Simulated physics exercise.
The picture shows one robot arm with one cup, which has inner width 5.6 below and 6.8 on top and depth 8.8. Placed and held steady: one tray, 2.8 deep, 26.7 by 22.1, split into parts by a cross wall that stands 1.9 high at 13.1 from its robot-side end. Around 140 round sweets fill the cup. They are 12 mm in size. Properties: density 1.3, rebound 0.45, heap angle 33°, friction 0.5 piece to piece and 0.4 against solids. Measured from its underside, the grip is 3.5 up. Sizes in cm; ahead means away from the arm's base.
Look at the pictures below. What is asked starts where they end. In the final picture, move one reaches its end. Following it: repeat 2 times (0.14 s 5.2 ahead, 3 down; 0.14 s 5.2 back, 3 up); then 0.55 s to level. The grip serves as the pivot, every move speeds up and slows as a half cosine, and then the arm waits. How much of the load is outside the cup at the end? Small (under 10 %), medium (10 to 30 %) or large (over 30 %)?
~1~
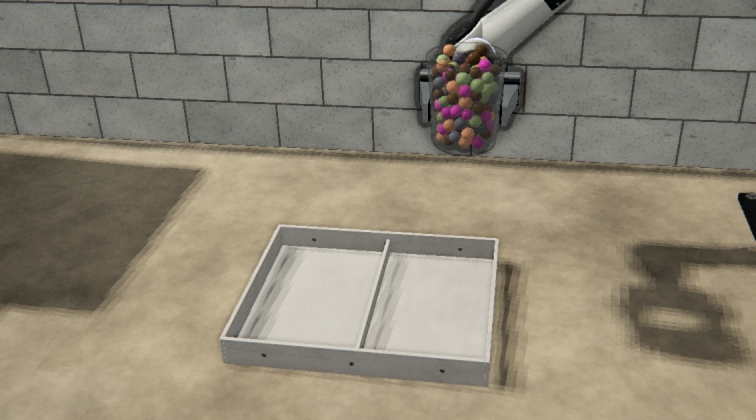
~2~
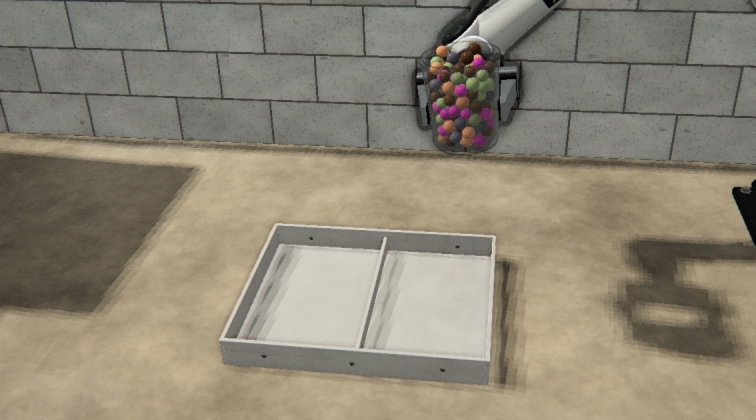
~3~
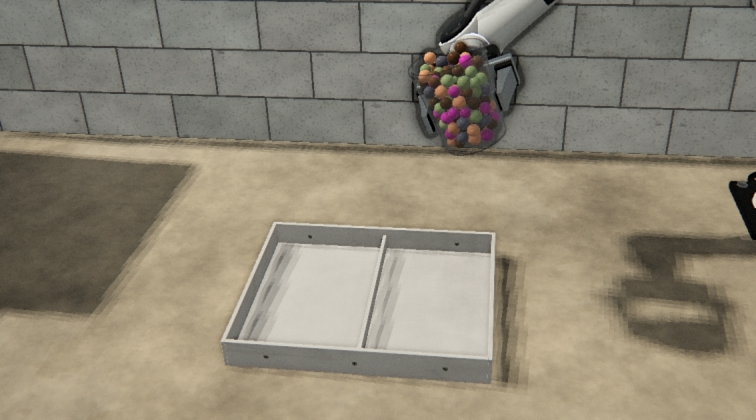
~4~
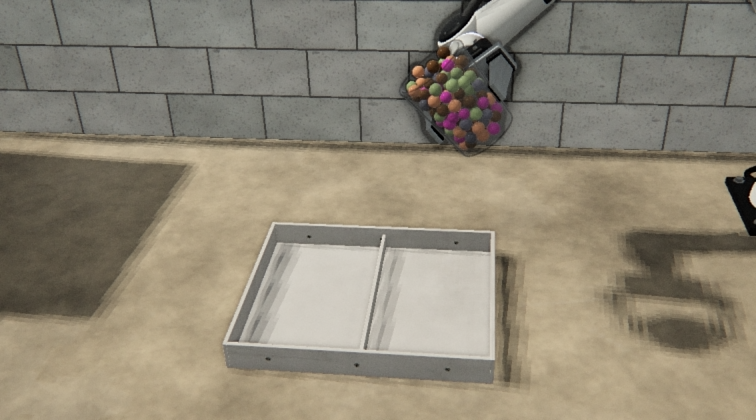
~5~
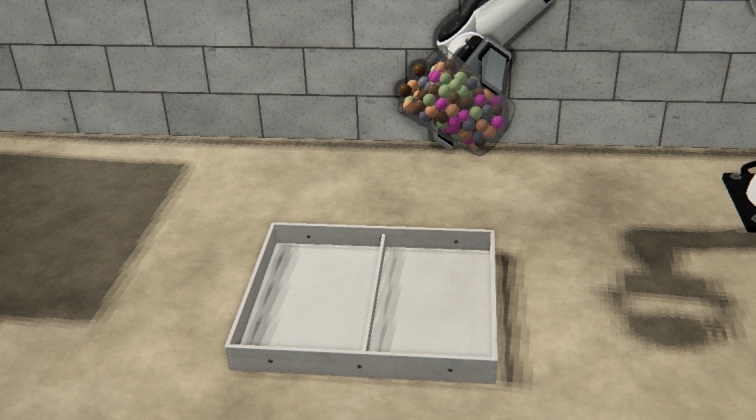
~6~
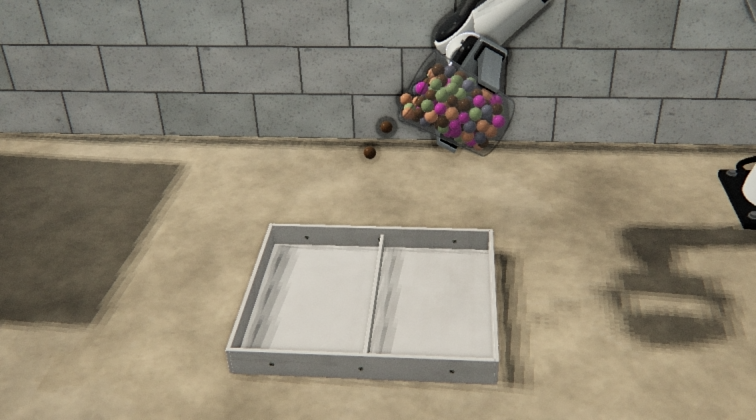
Medium.
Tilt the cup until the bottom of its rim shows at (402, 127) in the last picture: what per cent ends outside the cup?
Estimate: About 45 per cent.
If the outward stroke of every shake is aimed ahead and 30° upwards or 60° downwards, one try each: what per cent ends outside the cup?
Result: Approx. 65 % and 10 %, one try each.
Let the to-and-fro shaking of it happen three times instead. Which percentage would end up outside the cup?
I'd expect close to 25 per cent then.
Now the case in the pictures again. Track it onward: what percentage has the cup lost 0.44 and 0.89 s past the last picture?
Readings in order: 10, 20.
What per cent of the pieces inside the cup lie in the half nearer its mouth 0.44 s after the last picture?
Mouth half share: Roughly 50 %.
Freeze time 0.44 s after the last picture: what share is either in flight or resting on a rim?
Reading at that time: Some 1 per cent.
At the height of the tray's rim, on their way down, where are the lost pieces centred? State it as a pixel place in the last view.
Estimated centre around (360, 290) in pixels.
Then, 0.44 s on, tilted 60° forward, highest piece 25 above the table; 122 in the cup, 13 in the far-side part, 3 in the robot-side part, 1 in flight or on a rim.
Then, 0.89 s on, tilted 21° forward, highest piece 29 above the table; 110 in the cup, 17 in the far-side part, 10 in the robot-side part, 2 on the table or floor.
Then, 1.31 s on, level, highest piece 30 above the table; 110 in the cup, 17 in the far-side part, 10 in the robot-side part, 2 on the table or floor.
Then, 2.36 s on, level, highest piece 30 above the table; 110 in the cup, 17 in the far-side part, 10 in the robot-side part, 2 on the table or floor.
In the end, 110 in the cup, 17 in the far-side part, 10 in the robot-side part, 2 on the table or floor. That is 21 % outside the cup.
